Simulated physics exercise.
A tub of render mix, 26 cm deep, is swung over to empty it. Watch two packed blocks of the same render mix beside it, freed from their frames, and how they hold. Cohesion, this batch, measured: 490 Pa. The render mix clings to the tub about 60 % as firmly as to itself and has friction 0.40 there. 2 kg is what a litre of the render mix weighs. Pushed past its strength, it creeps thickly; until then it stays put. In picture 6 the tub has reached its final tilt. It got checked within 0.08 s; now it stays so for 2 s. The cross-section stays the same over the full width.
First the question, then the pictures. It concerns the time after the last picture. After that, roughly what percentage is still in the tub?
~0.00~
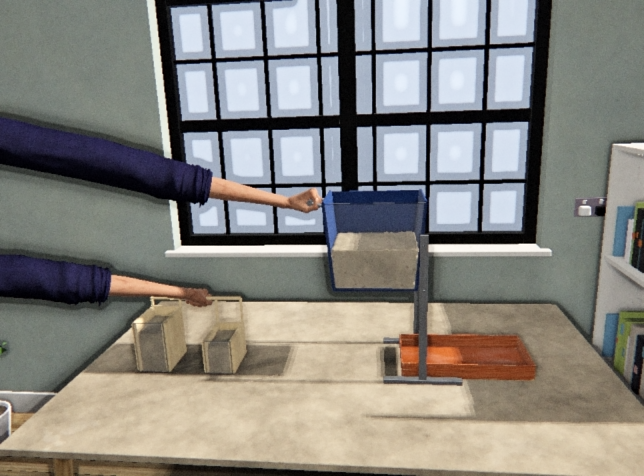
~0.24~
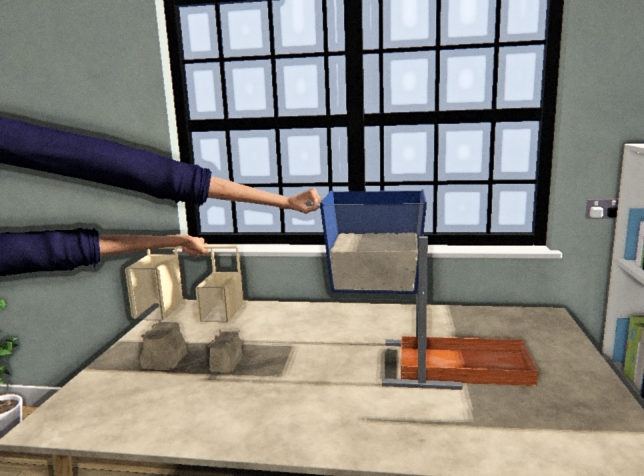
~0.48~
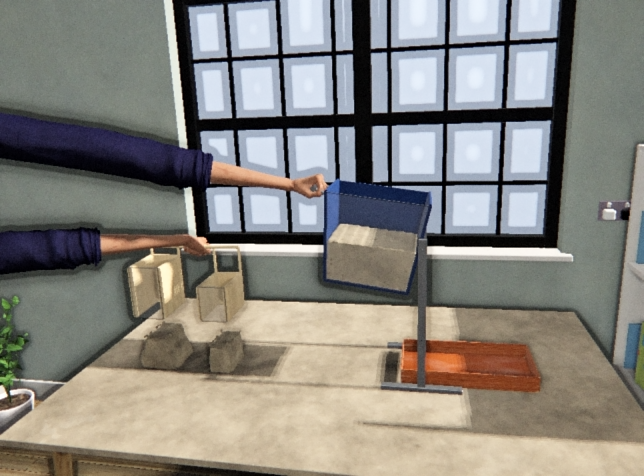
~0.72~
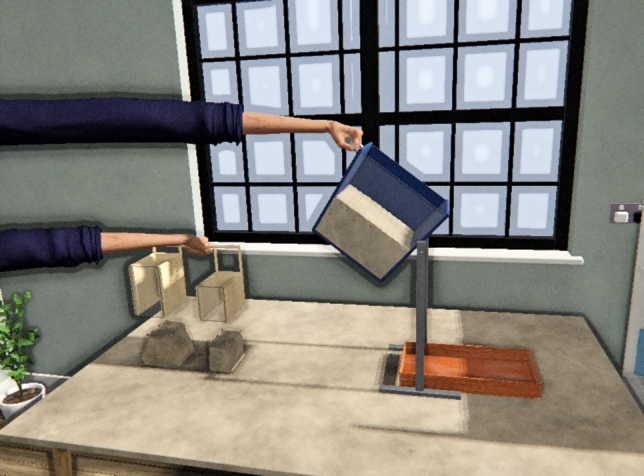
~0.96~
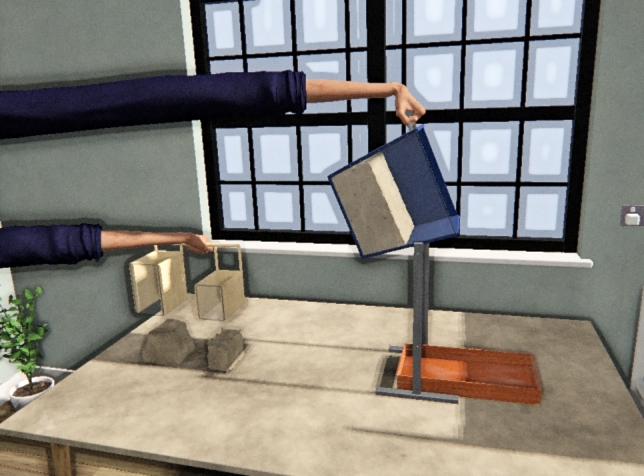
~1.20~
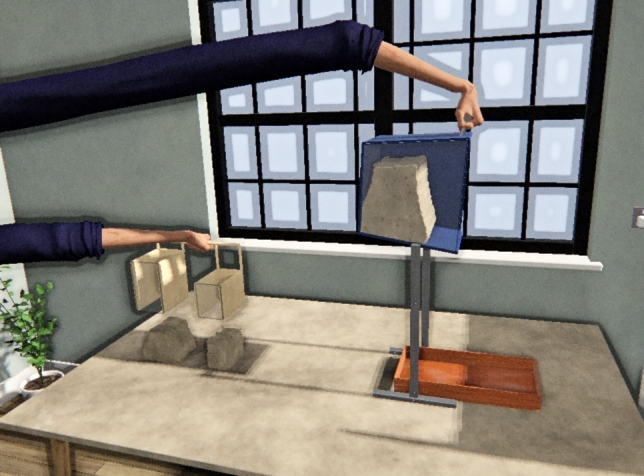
Roughly 66 %.
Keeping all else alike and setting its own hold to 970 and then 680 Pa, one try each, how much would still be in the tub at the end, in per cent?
65 %, then 65 %.
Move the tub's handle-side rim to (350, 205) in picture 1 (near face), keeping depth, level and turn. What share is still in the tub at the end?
The tub would keep roughly 100 percent.
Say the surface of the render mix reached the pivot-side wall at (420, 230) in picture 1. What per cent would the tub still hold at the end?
In that case some 45 per cent.
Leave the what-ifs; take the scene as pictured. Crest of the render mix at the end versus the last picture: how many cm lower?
About 12 cm.
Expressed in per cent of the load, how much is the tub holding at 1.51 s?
Roughly 75 per cent.
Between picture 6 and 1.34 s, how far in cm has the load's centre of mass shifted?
The distance comes to some 6 cm.
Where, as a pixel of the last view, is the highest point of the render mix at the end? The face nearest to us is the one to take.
Close to pixel (386, 207).
After 1.34 s, the tub is at 94 degrees and holds 100 %.
After 1.51 s, the tub is at 94 degrees and holds 77 %.
After 1.68 s, the tub is at 94 degrees and holds 66 %.
After 1.85 s, the tub is at 94 degrees and holds 66 %.
After 3.20 s, the tub is at 94 degrees and holds 66 %.
